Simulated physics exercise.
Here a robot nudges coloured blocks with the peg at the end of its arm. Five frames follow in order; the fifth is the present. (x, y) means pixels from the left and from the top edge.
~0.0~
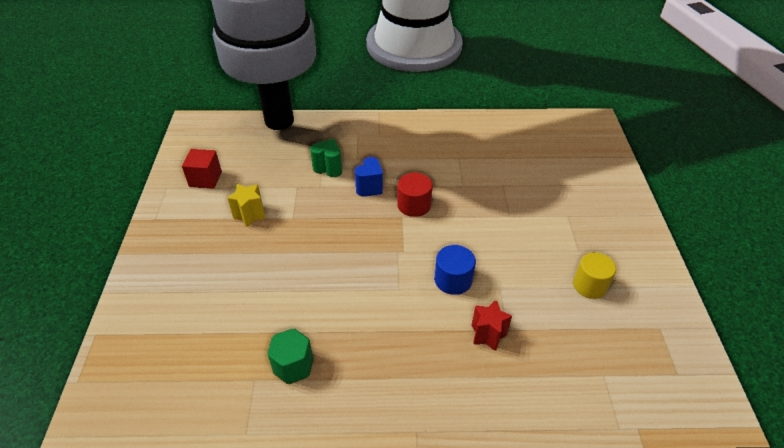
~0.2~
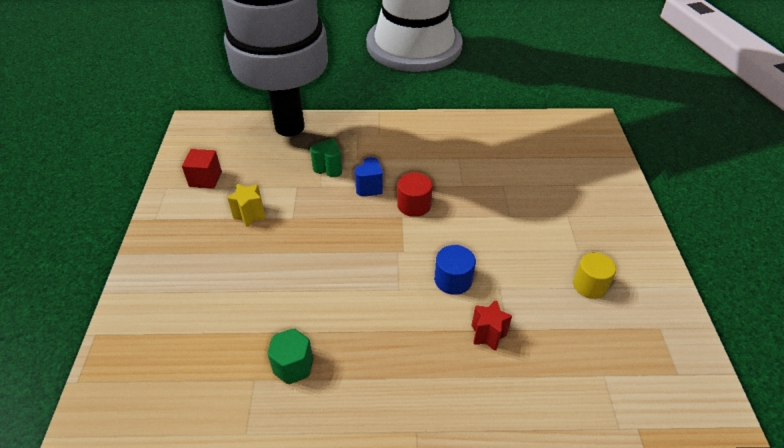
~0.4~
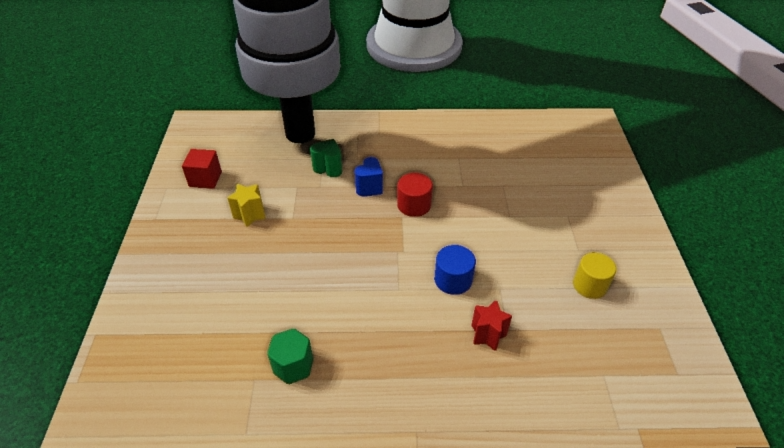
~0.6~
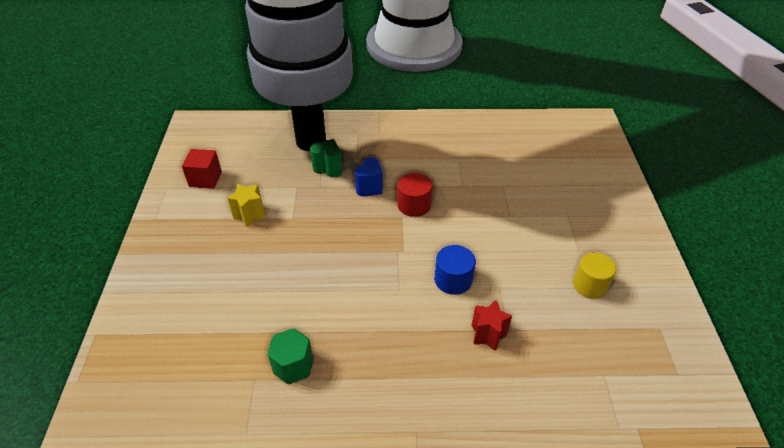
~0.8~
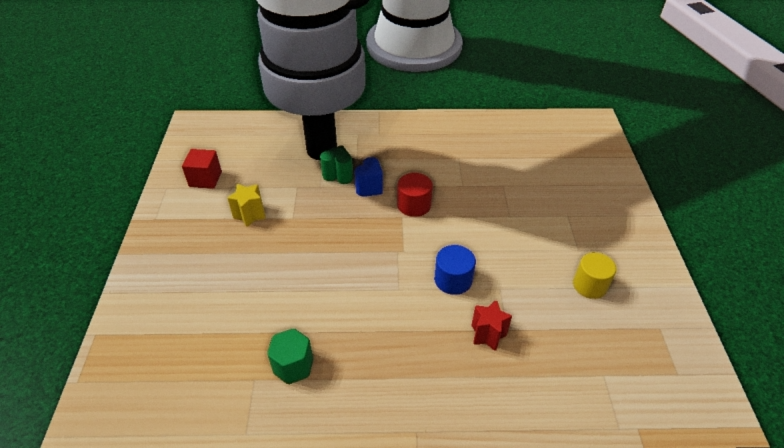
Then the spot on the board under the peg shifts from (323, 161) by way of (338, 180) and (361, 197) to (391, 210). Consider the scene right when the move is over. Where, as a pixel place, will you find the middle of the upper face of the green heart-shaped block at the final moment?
Just about (407, 208).
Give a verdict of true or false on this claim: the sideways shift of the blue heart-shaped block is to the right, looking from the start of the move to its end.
That statement is not accurate.
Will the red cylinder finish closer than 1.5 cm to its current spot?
Final answer: No.
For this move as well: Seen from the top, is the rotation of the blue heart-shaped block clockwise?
That would be a no.
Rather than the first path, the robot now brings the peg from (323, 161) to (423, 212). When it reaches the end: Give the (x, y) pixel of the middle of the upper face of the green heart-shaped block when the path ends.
The middle of its upper face should be somewhere near (378, 194).
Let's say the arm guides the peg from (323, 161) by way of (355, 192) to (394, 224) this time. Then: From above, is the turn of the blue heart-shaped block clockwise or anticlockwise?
Counterclockwise rotation.
On the path given first. One third of the way, peg at (338, 171); green heart-shaped block at (356, 174), turned 15° anticlockwise; blue heart-shaped block at (381, 172), turned 50° anticlockwise.
Two thirds of the way, peg at (361, 187); green heart-shaped block at (379, 192); blue heart-shaped block at (391, 174), turned 70° anticlockwise; red cylinder at (418, 184).
At the end, peg at (391, 199); green heart-shaped block at (407, 208), turned 15° clockwise; blue heart-shaped block at (406, 173), turned 90° anticlockwise; red cylinder at (434, 186).
